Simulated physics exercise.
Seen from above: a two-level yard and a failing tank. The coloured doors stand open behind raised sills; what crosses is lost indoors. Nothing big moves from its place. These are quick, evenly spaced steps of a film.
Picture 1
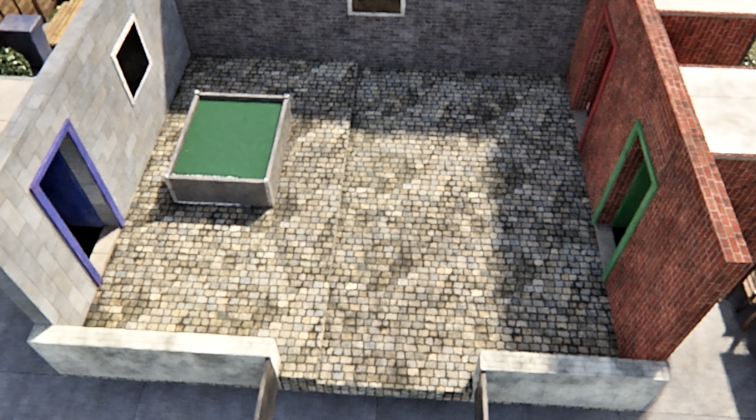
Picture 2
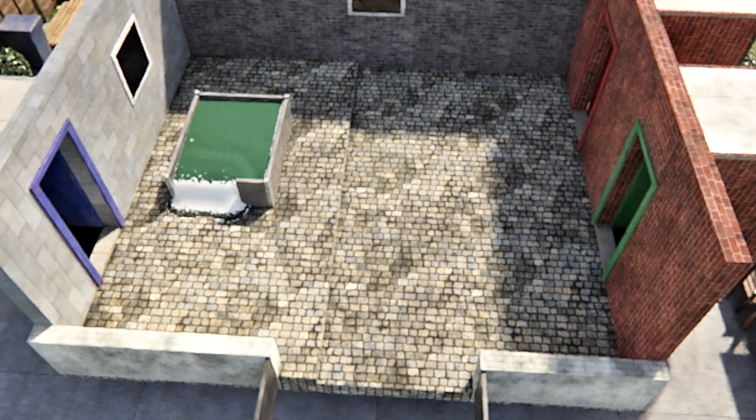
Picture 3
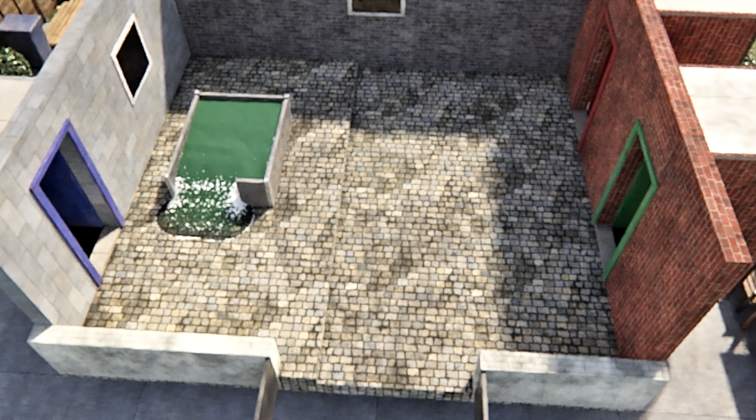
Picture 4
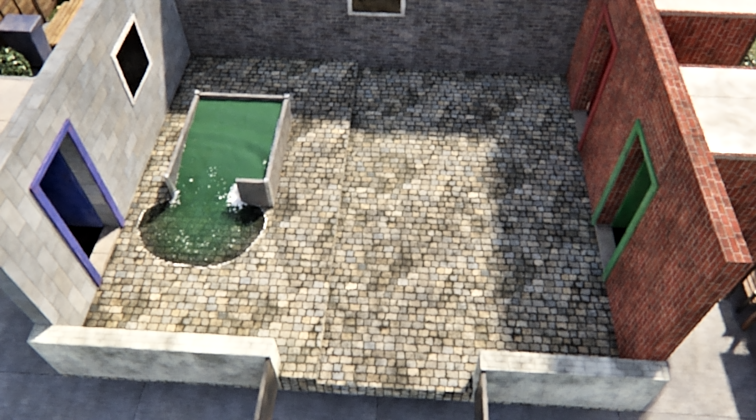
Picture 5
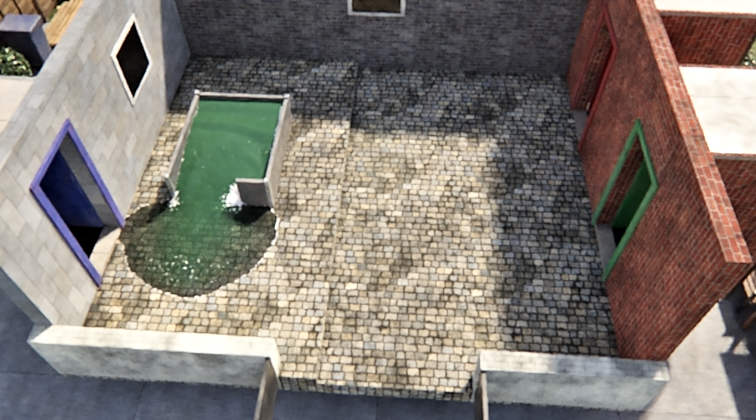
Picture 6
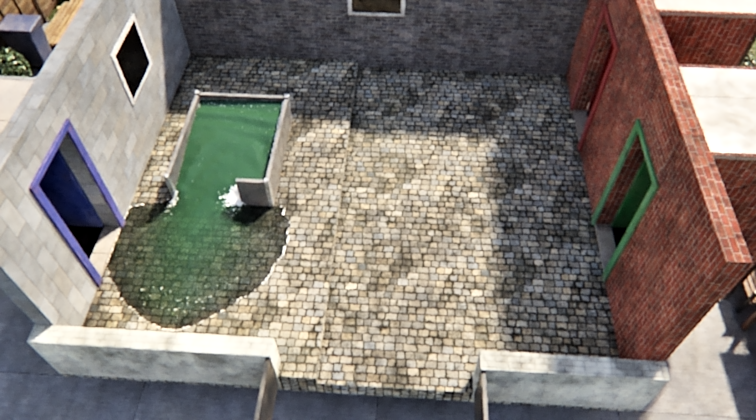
In a walled cobbled yard with coloured doorways, the front of a tank of green water gave way at the left, and the water poured out foaming and spread across the stones toward the viewer.
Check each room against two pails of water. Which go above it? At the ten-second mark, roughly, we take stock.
The green door stays at or below; the red door stays at or below; the blue door goes above.
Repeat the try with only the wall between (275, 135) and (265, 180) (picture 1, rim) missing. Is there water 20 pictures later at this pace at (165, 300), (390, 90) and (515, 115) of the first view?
In turn: Untouched, untouched, swamped.
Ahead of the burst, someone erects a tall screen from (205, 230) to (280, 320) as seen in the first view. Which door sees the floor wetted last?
It's the door marked red.
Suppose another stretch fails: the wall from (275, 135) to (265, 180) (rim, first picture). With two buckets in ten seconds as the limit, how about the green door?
The green one tops the limit.
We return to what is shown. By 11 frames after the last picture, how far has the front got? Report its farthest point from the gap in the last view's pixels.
My guess is roughly (361, 368).
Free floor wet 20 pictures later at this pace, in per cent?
That works out to some 25 in a hundred.
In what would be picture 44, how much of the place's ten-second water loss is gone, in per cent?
About 70 per cent.
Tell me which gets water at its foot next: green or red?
I'd say the green door.
A moment on, water covers 15 % of the floor; the green door not reached, the red door not reached, the blue door wet at the sill, nothing in.
Next, water covers 15 % of the floor; the green door not reached, the red door not reached, the blue door under two buckets in.
Then, water covers 25 % of the floor; the green door not reached, the red door not reached, the blue door over two buckets in.
Later, water covers 50 % of the floor; the green door wet at the sill, nothing in, the red door not reached, the blue door over two buckets in.
In the end, water covers 65 % of the floor; the green door wet at the sill, nothing in, the red door wet at the sill, nothing in, the blue door far over two buckets in.
